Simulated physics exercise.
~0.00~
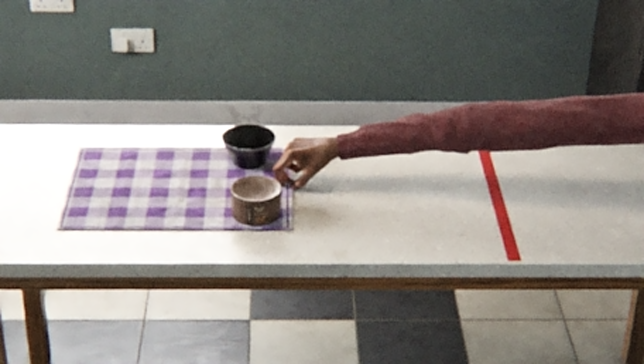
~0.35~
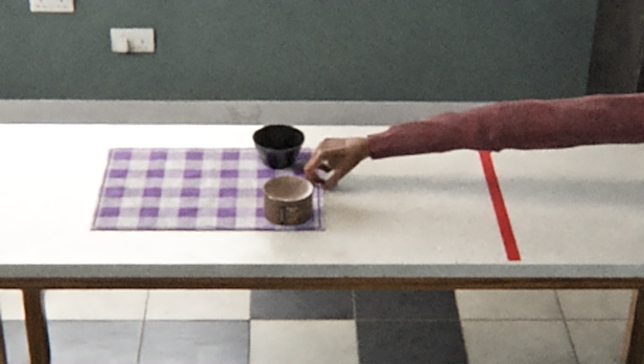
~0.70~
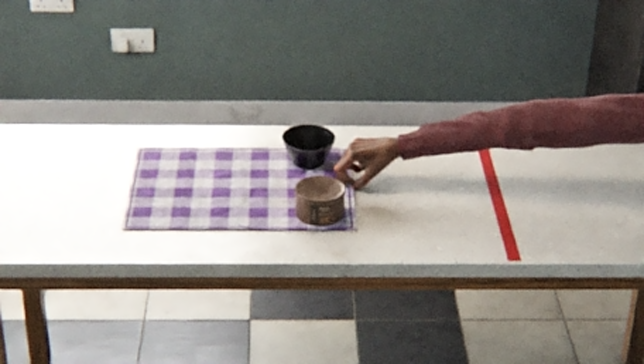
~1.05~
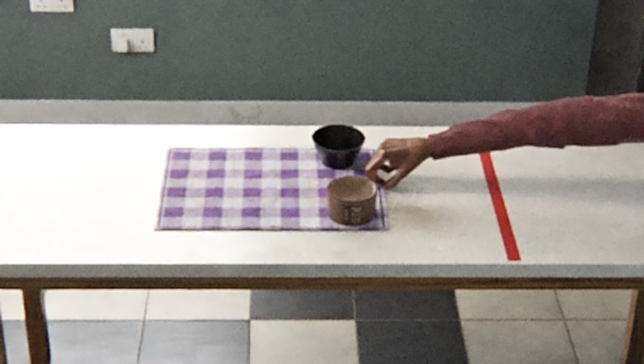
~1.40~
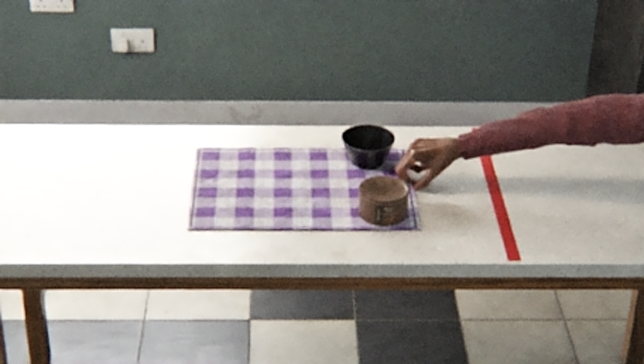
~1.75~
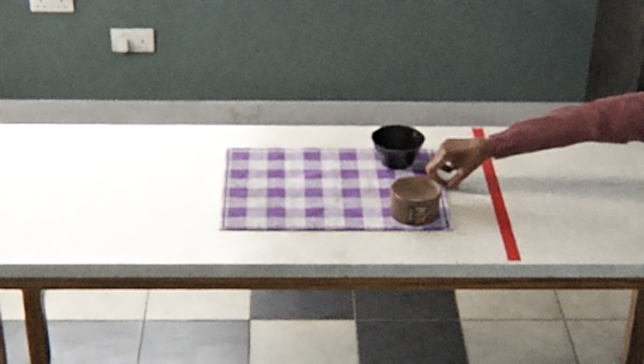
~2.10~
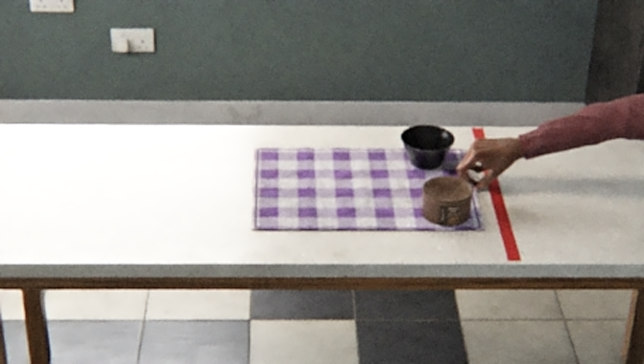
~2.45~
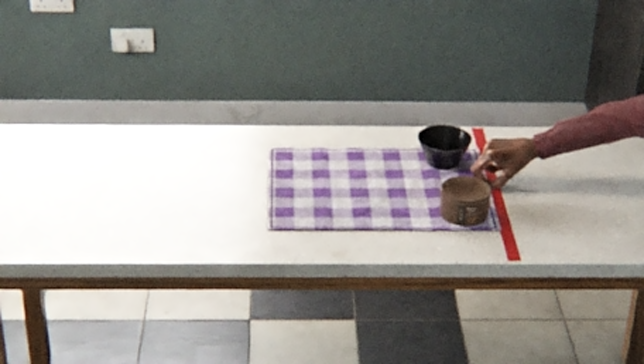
A purple checked place mat carrying a brown tub and a black bowl was pulled steadily to the right across a table by a hand, until its edge reached the red tape, with both the tub and the bowl still sitting on it.
